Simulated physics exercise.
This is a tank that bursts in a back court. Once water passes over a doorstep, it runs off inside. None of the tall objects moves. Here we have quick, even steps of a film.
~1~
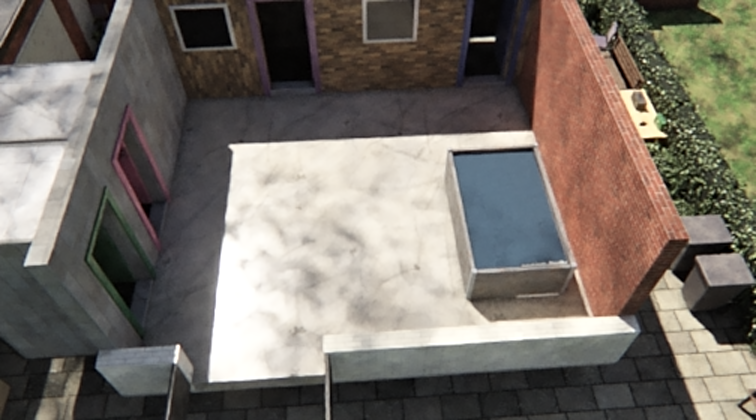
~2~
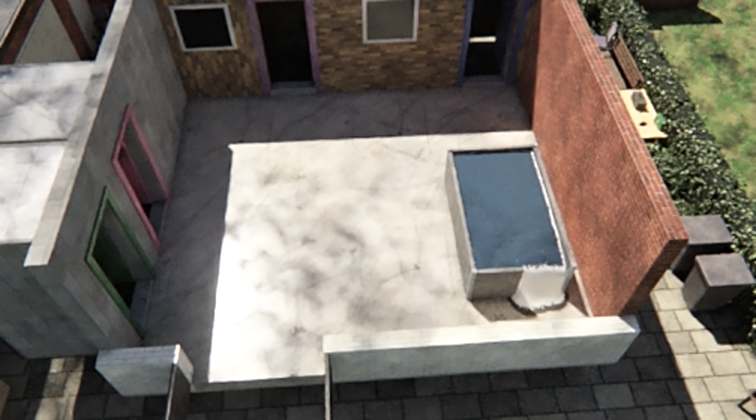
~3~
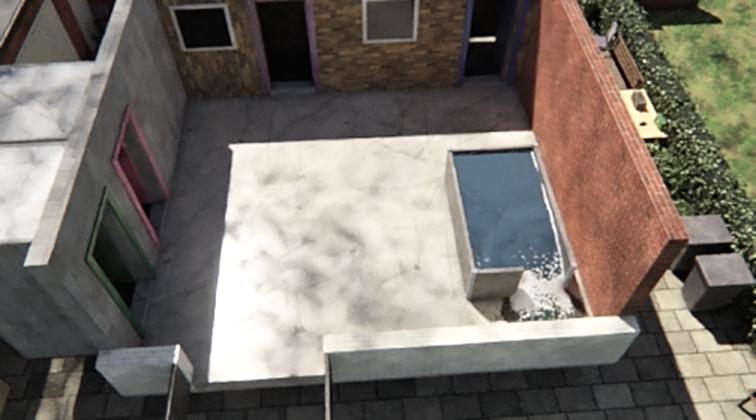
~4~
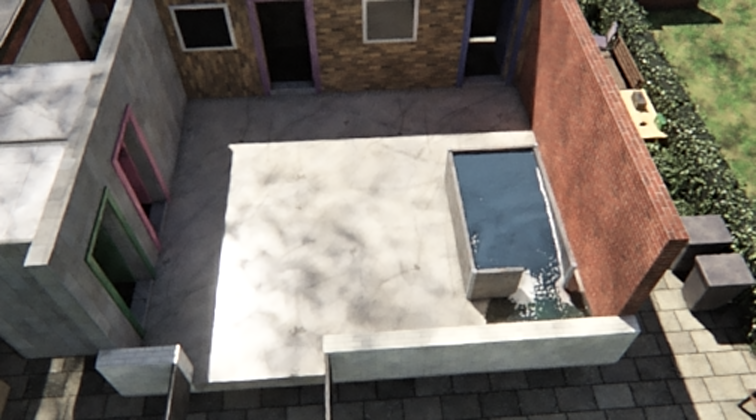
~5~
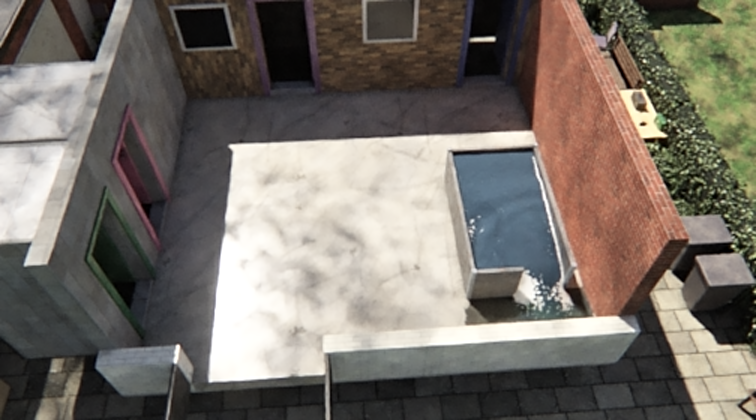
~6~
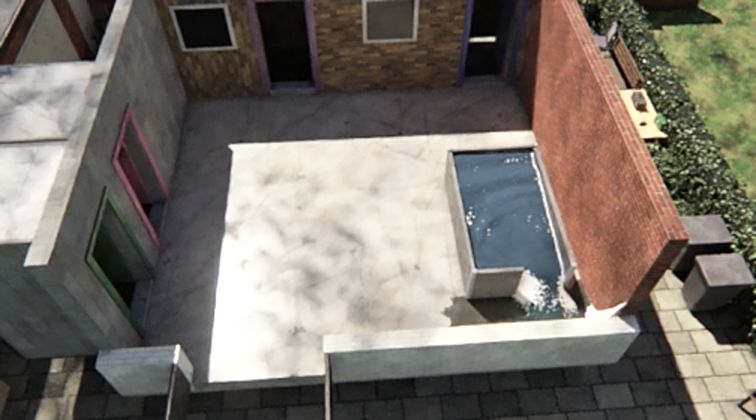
In a paved back court beside a red brick wall, a full water tank stood still, then water burst from its near end and kept pouring out, churning white behind the low front wall.
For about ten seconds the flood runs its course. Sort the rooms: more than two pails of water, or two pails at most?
Pink door - two pails at most; purple door - two pails at most; blue door - more than two pails; green door - more than two pails.
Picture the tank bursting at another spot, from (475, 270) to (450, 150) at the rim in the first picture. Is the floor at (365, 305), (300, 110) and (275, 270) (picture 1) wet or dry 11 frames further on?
Spot one ends up deluged, spot two deluged, spot three deluged.
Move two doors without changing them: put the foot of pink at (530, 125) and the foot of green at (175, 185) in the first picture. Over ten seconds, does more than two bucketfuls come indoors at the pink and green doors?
So the pink one keeps within it while the green one keeps within it.
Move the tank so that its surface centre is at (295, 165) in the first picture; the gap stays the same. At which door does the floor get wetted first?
That would be the green-painted one.
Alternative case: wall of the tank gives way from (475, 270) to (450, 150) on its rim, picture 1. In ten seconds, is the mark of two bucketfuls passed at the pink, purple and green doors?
As I see it, the pink door breaks the limit, the purple door stays within bounds and the green door breaks the limit.
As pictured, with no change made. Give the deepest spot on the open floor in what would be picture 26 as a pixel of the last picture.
Look close to (563, 342).
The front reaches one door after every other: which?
My answer: The purple-painted one.
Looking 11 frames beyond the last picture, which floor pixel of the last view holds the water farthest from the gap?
The front's farthest point is close to (253, 351).
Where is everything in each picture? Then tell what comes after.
The first frame shows the water tank at (506, 206) is whole and still.
In the second frame, the front is at (563, 302), out from the gap at (540, 284).
In the third frame, water pours out at (539, 285) and has run to a hidden place.
In the fourth frame, water pours out at (539, 285) and has run to a hidden place.
In the fifth frame, the front is at a hidden place, out from the gap at (539, 285).
In the sixth frame, water pours out at (539, 285) and has run to a hidden place.
A moment on, water covers 10 % of the floor; the pink door not reached, the purple door not reached, the blue door not reached, the green door not reached.
Next, water covers 25 % of the floor; the pink door not reached, the purple door not reached, the blue door not reached, the green door not reached.
Then, water covers 55 % of the floor; the pink door wet at the sill, nothing in, the purple door not reached, the blue door over two buckets in, the green door under two buckets in.
Later, water covers 75 % of the floor; the pink door under two buckets in, the purple door wet at the sill, nothing in, the blue door far over two buckets in, the green door over two buckets in.
In the end, water covers 90 % of the floor; the pink door under two buckets in, the purple door wet at the sill, nothing in, the blue door far over two buckets in, the green door over two buckets in.
